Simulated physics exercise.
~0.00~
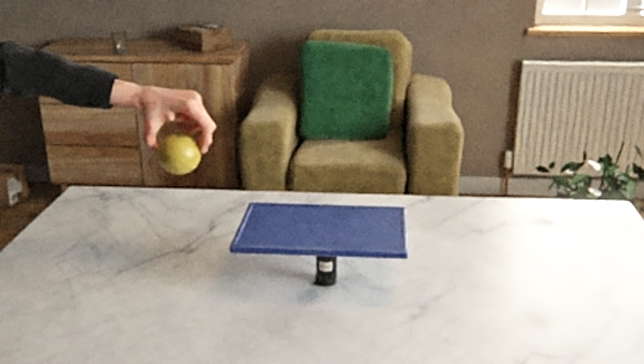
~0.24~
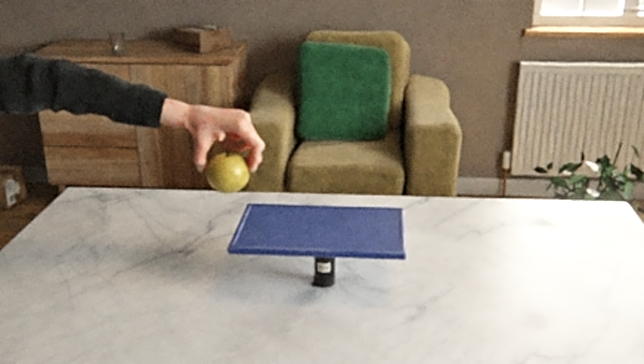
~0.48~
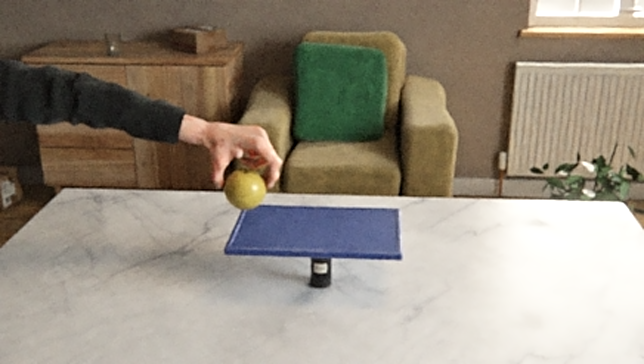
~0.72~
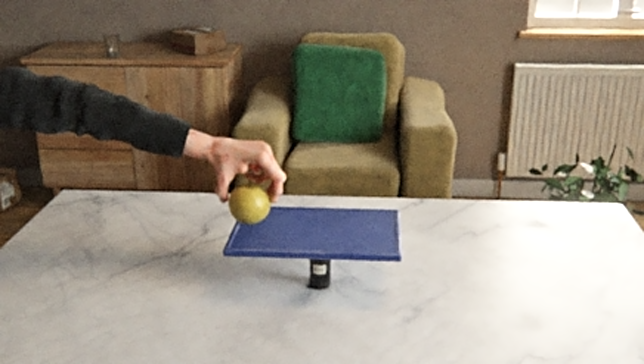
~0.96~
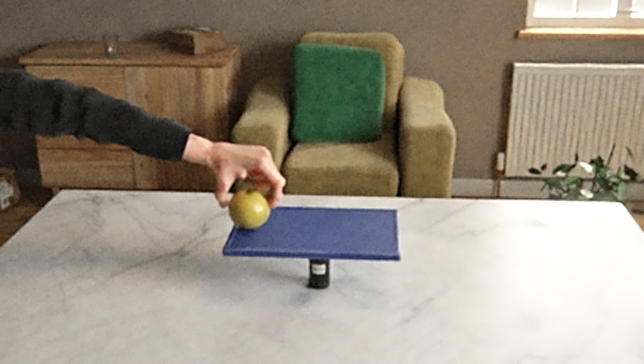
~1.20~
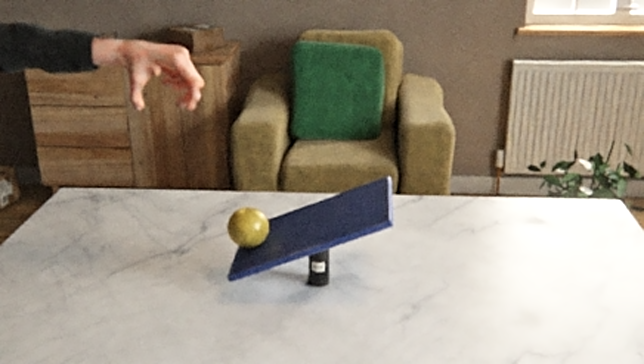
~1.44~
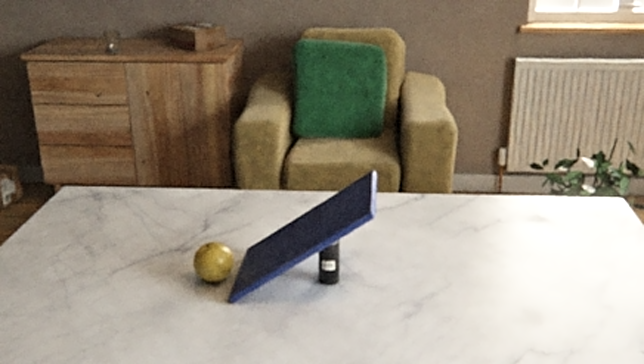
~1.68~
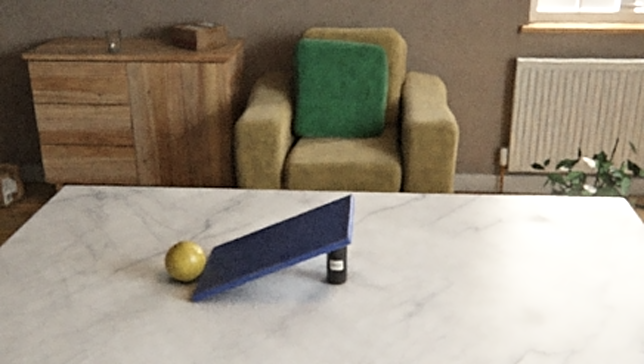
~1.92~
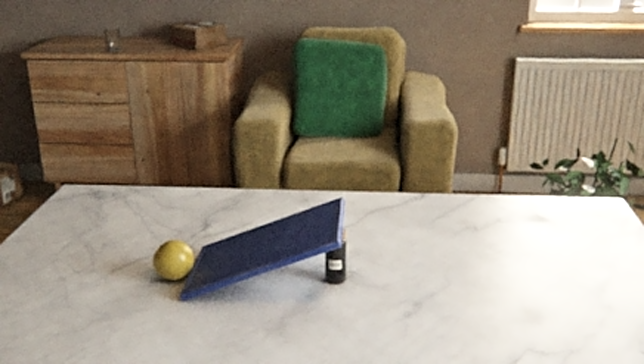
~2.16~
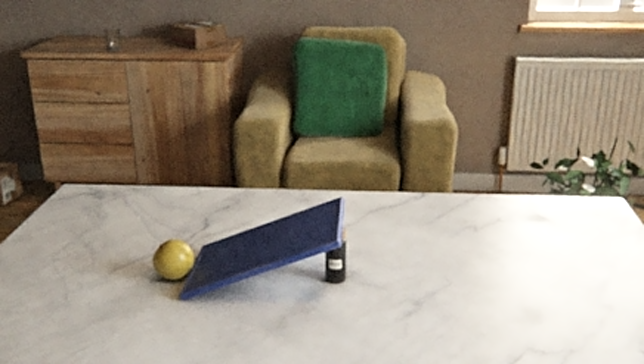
Yellow apple being set by a hand on the left edge of a blue lid balanced on a black shaker, tipping it and falling left onto the table.
